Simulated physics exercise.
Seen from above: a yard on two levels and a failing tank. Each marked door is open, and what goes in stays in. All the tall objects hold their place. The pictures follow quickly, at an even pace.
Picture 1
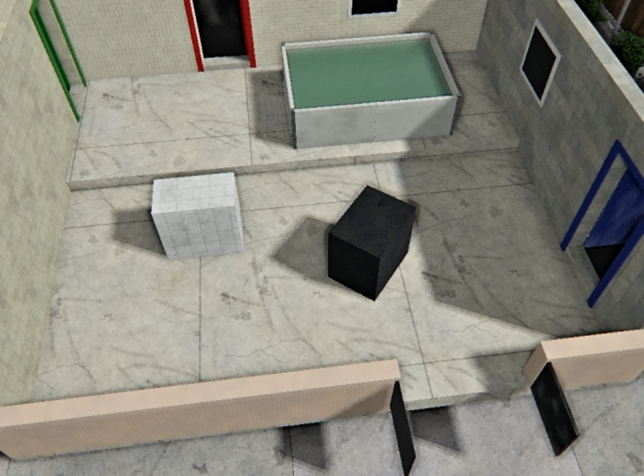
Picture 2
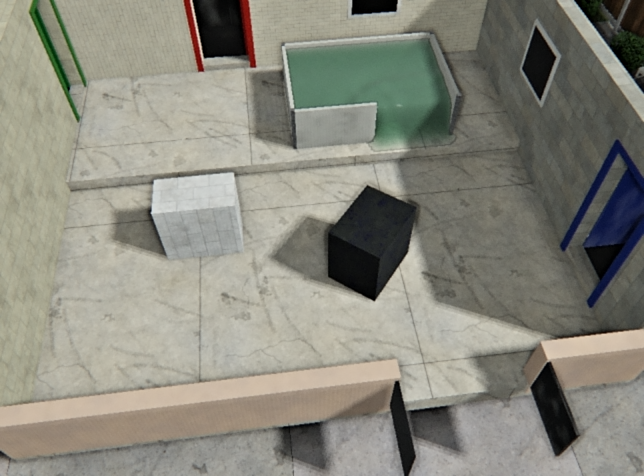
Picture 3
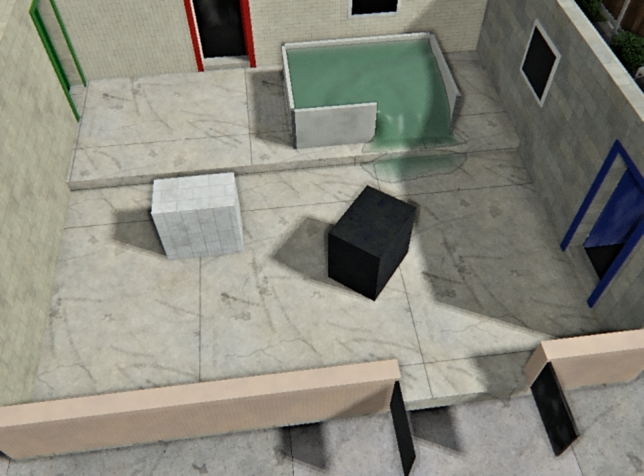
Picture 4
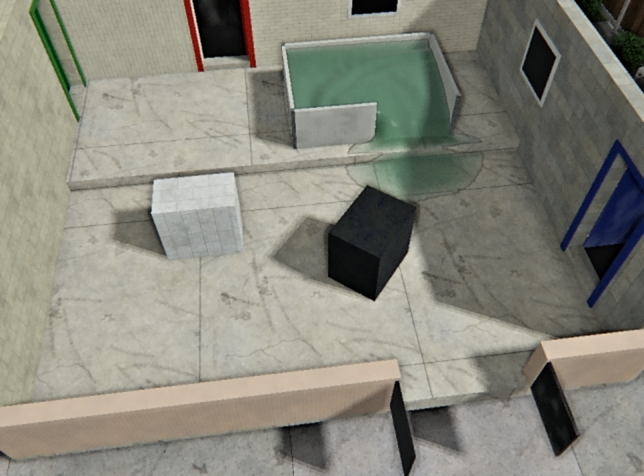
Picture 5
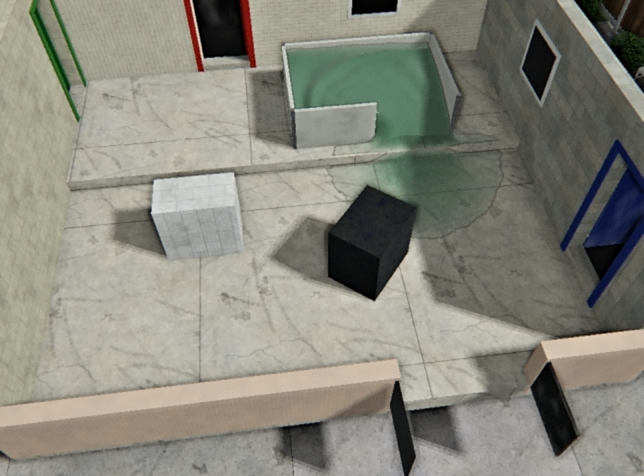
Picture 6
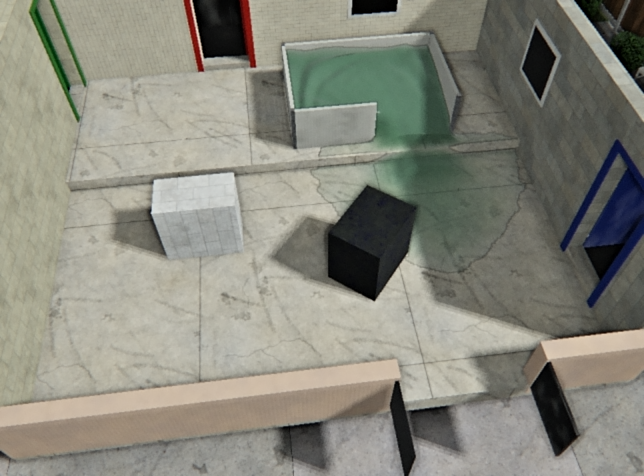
Green water poured through a gap in the front of a raised tank, ran over the step, and spread in a thinning sheet across the lower yard, passing right of a black block.
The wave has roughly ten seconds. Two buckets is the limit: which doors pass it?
The blue door floods; the green door holds within the limit; the red door holds within the limit.
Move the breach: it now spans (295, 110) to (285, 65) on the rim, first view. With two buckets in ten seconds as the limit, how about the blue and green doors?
The blue one is under, the green one takes more.
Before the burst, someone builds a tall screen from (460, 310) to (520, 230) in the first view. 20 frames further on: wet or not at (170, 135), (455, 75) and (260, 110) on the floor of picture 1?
In that order: Dry, dry, clear.
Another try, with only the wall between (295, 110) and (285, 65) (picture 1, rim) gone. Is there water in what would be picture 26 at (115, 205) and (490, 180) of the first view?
In turn: Wet, clear.
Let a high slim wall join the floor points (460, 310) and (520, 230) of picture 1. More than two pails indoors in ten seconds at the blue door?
In short: Blue stays under.
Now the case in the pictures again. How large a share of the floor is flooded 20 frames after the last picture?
Roughly 35 per cent.
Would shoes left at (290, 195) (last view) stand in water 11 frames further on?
Verdict: No water.
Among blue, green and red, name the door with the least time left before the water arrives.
It is the one in blue.
A moment on, water covers 25 % of the floor; the blue door wet at the sill, nothing in, the green door not reached, the red door not reached.
Next, water covers 35 % of the floor; the blue door under two buckets in, the green door not reached, the red door not reached.
Then, water covers 35 % of the floor; the blue door over two buckets in, the green door not reached, the red door not reached.
Later, water covers 50 % of the floor; the blue door far over two buckets in, the green door not reached, the red door not reached.
In the end, water covers 65 % of the floor; the blue door far over two buckets in, the green door not reached, the red door not reached.
